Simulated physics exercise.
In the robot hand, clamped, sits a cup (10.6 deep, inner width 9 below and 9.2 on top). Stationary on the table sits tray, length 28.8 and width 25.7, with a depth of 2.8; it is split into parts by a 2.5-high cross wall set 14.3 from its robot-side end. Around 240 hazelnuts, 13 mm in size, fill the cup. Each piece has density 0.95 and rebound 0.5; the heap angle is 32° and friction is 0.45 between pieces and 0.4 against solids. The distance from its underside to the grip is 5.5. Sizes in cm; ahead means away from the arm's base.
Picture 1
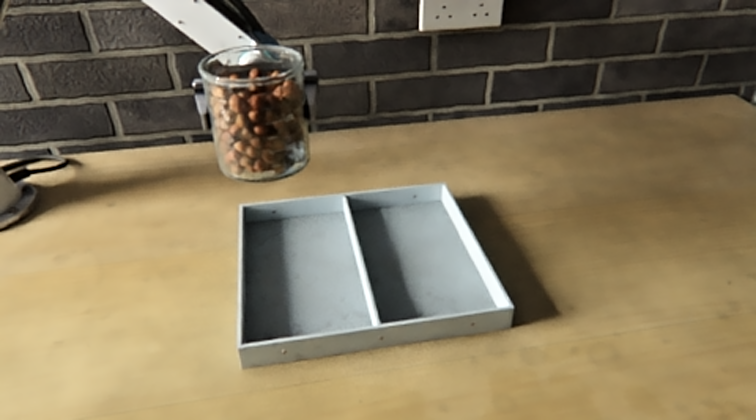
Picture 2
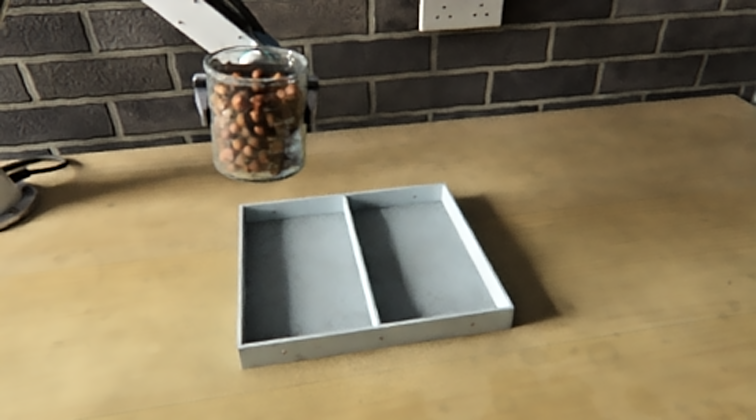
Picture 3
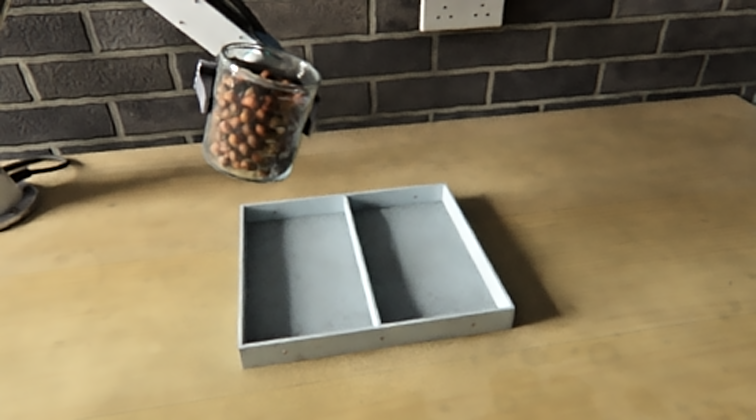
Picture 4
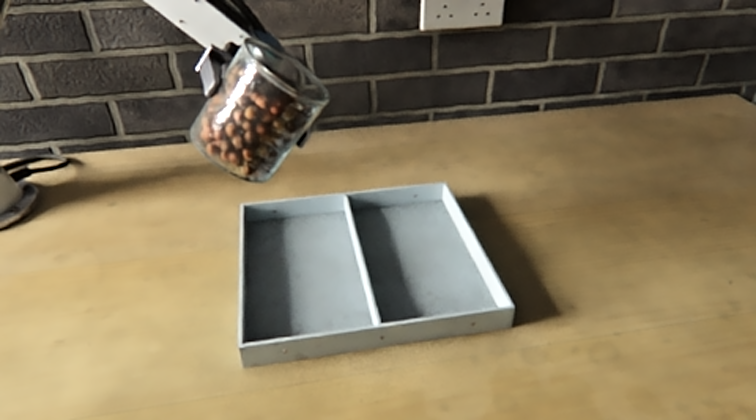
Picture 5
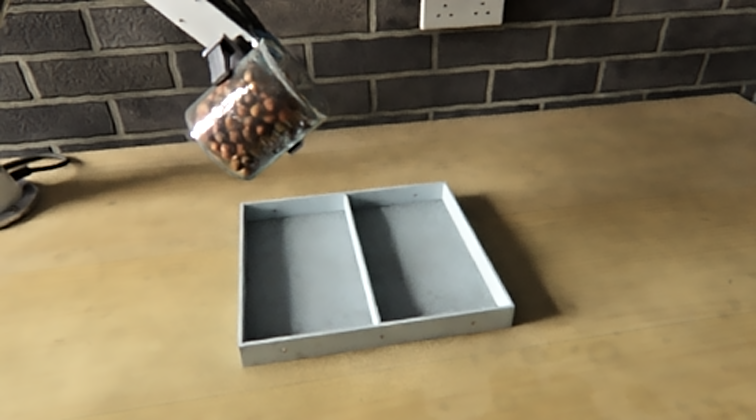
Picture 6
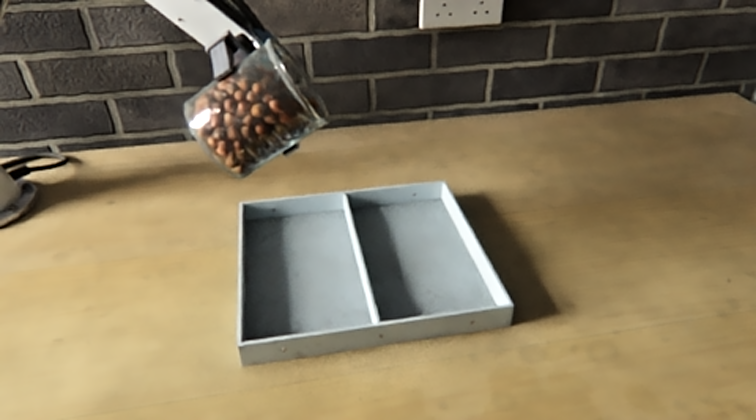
At the start, a robot arm holds a clear glass cup of brown hazelnuts upright above a table, behind a pale, empty tray with two compartments. The arm gradually tilts the cup toward the right until it leans steeply, and the nuts shift inside it while the tray stays still.
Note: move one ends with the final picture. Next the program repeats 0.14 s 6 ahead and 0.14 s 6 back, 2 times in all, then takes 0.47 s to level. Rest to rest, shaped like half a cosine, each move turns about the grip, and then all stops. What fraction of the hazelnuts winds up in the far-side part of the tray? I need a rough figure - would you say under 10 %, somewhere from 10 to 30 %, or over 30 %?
I would say somewhere from 10 to 30 %.
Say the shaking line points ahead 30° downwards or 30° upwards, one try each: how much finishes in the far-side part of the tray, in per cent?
Near 5 and 35 percent respectively.
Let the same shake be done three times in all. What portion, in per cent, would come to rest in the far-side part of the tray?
I'd expect close to 20 per cent then.
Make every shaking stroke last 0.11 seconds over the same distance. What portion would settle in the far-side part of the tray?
It would be some 25 %.
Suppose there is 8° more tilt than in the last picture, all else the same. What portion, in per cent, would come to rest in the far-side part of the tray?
About 30 %.
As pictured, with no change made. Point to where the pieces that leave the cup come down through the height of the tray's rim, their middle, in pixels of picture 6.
Near (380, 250).
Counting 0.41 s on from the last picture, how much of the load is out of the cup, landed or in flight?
I'd say some 15 percent.
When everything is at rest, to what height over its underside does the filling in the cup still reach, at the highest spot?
9.0 cm.
Then, 0.41 s later, tilted 58° forward, highest piece 25 above the table; 203 in the cup, 25 in the far-side part, 7 in the robot-side part, 1 on the table or floor, 8 in flight or on a rim.
Then, 0.82 s later, tilted 23° forward, highest piece 26 above the table; 174 in the cup, 44 in the far-side part, 21 in the robot-side part, 3 on the table or floor, 2 in flight or on a rim.
Then, 1.23 s later, level, highest piece 26 above the table; 174 in the cup, 45 in the far-side part, 22 in the robot-side part, 3 on the table or floor.
Then, 2.28 s later, level, highest piece 26 above the table; 174 in the cup, 45 in the far-side part, 22 in the robot-side part, 3 on the table or floor.
At rest, 174 in the cup, 45 in the far-side part, 22 in the robot-side part, 3 on the table or floor. That is 18 % in the far-side part of the tray.
